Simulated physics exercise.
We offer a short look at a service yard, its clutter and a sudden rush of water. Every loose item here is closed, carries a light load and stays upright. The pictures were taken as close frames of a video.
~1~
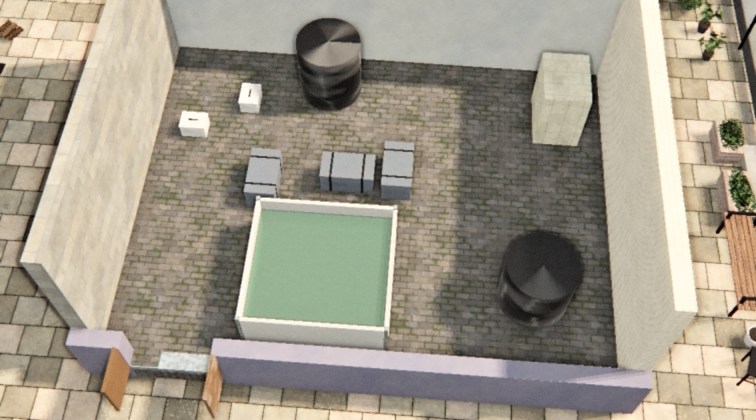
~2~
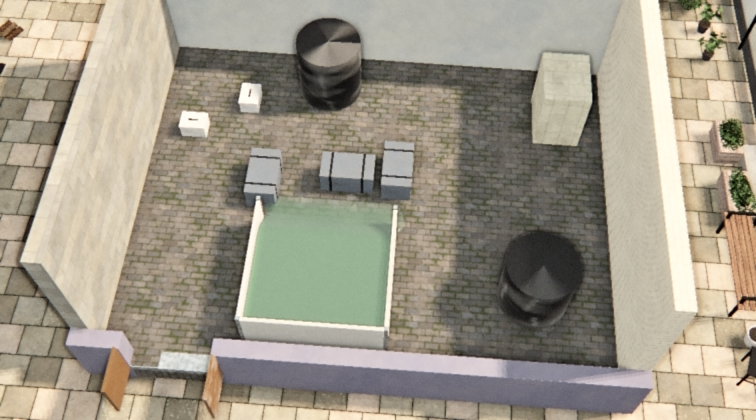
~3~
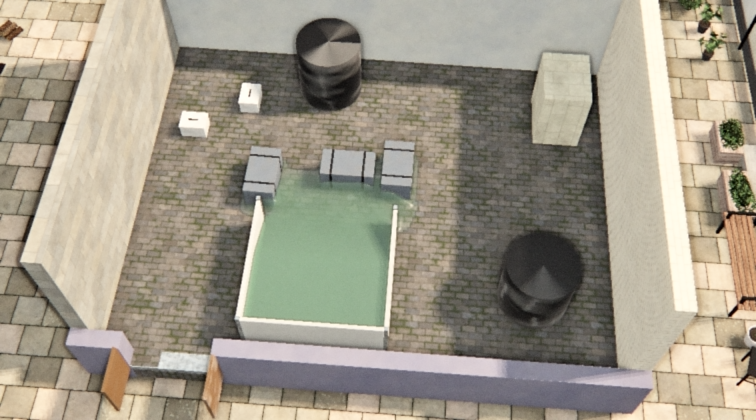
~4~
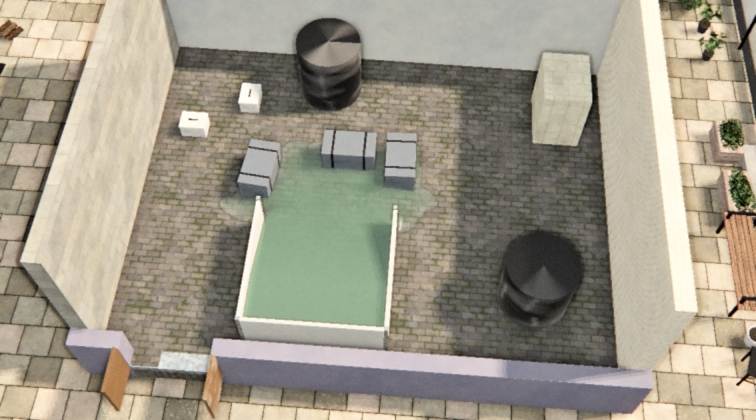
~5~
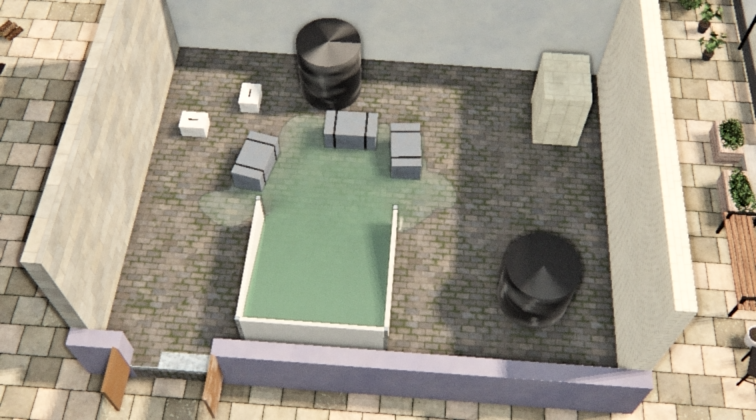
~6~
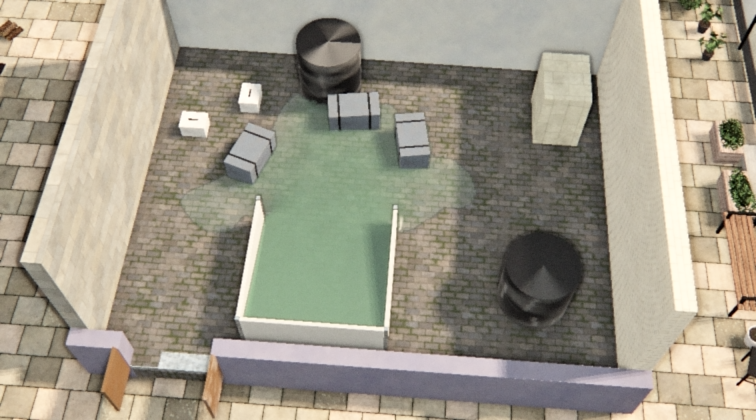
A walled yard paved in small grey-brown bricks is seen from high above, the camera holding still. A white-rimmed pool of green water sits near the low lavender front wall, with three grey strapped trunks behind it, two black tanks, a pale cabinet at right and two small white boxes at left. The pool's back side disappears, green water spreads backward and sideways over the paving, and the trunks slide back, the outer ones turning.
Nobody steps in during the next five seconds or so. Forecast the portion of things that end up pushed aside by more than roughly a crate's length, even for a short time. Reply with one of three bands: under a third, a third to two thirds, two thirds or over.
Two thirds or over.
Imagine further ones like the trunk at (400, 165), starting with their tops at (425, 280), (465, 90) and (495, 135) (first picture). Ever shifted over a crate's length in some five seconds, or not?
In sequence: Doesn't go far, pushed clear, pushed clear.
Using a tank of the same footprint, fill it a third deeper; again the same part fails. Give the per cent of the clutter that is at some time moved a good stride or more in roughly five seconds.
100 per cent or so.
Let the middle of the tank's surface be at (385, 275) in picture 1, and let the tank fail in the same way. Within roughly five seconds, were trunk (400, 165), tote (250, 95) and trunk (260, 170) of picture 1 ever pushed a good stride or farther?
The first: Travelled far enough; the second: Travelled far enough; the third: Did not travel far.
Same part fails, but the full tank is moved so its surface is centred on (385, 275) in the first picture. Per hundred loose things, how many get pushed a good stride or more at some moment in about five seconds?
About 80 %.
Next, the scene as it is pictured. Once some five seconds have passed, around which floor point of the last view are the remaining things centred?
Centre estimate: Around (330, 158).
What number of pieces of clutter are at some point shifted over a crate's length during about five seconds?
Result - 5.
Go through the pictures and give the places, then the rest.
The first frame shows a trunk at (347, 165) rests on the ground; a trunk at (398, 163), on the bottom; 0 of 5 have shifted.
The second frame shows a trunk at (347, 165), on the bottom; a trunk at (398, 163) rests on the ground; 0 of 5 have shifted.
The third frame shows a trunk at (348, 163) rests on the ground, close to its start; a trunk at (398, 163) rests on the ground; 0 of 5 have shifted.
The fourth frame shows a trunk at (349, 143) rests on the ground, a stride from its start; a trunk at (401, 154) rests on the ground, close to its start; 3 of 5 have shifted.
The fifth frame shows a trunk at (351, 123), on the bottom, a stride from its start; a trunk at (406, 144), on the bottom, a stride from its start; 3 of 5 have shifted.
The sixth frame shows a trunk at (354, 105) rests on the ground, a stride from its start; a trunk at (412, 134) rests on the ground, a stride from its start; 3 of 5 have shifted.
A moment on, 3 of 5 are well off their spots; 1 afloat.
Next, 4 of 5 are well off their spots; 3 afloat.
Later, 4 of 5 are well off their spots; 5 afloat.
In the end, 5 of 5 are well off their spots, and 5 have been at some point; 4 afloat.
